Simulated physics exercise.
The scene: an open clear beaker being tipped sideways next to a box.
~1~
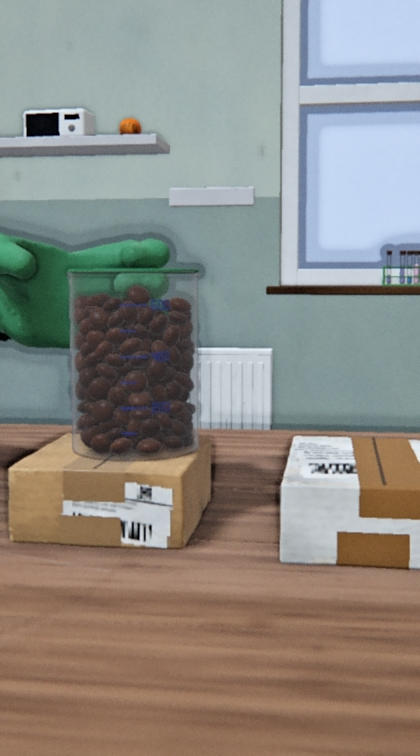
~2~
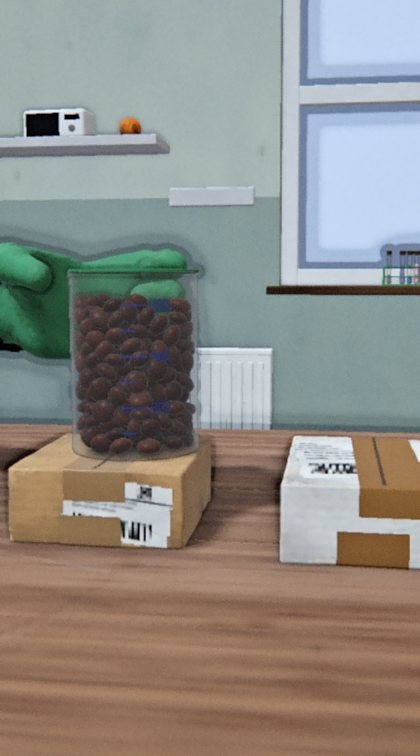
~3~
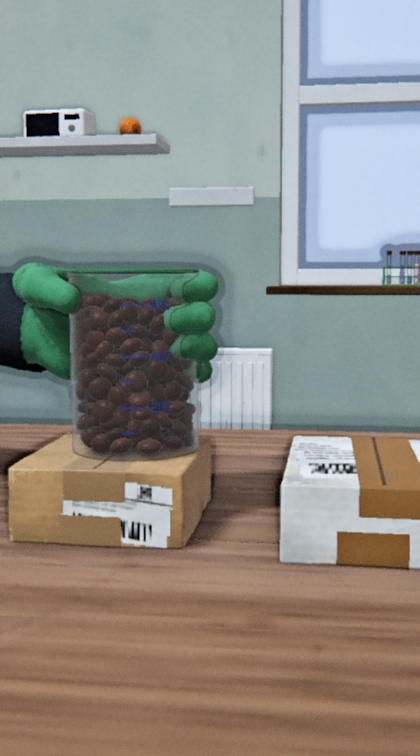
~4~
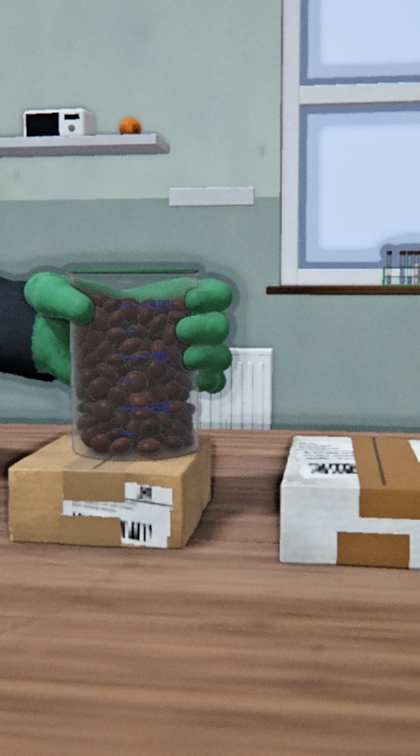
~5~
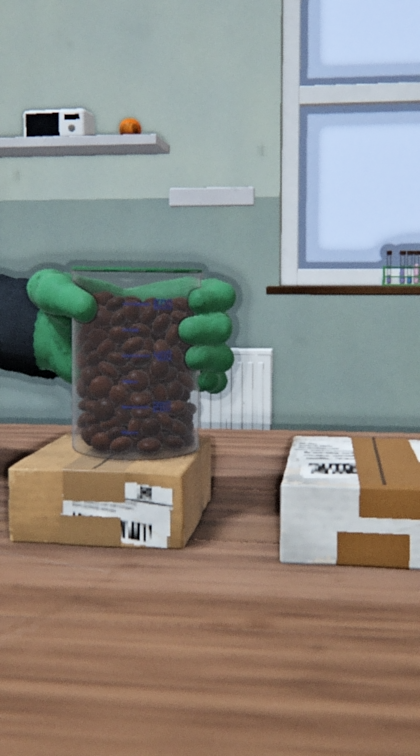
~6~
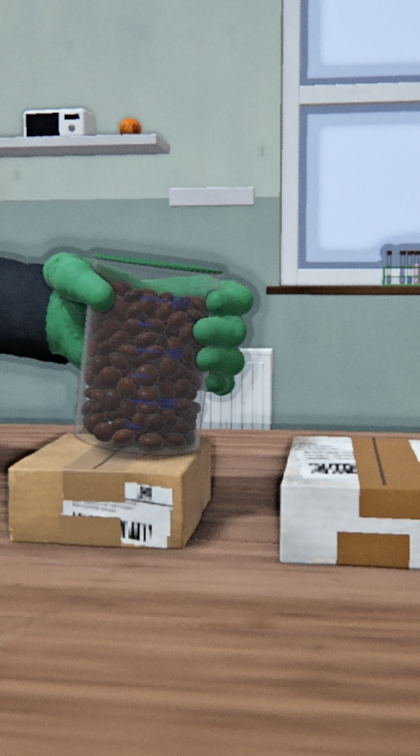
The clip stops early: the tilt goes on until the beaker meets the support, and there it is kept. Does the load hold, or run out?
Some load escapes.
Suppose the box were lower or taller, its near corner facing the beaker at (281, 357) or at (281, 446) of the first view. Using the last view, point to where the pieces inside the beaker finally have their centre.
Try 1: Near (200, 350); try 2: Near (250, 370).
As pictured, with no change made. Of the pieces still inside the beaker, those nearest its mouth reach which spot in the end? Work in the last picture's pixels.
In the last view that spot is about (389, 436).
Then, 0.49 s past the last view, the beaker leans 38°; everything is still inside.
Then, 1.02 s past the last view, the beaker leans 71°; a stray few of the flat chocolate drops out of it.
Then, 1.64 s past the last view, the beaker rests on the box at 91°; a small part of the flat chocolate drops out of it.
Finally, the beaker rests on the box at 91°; a small part of the flat chocolate drops out of it.
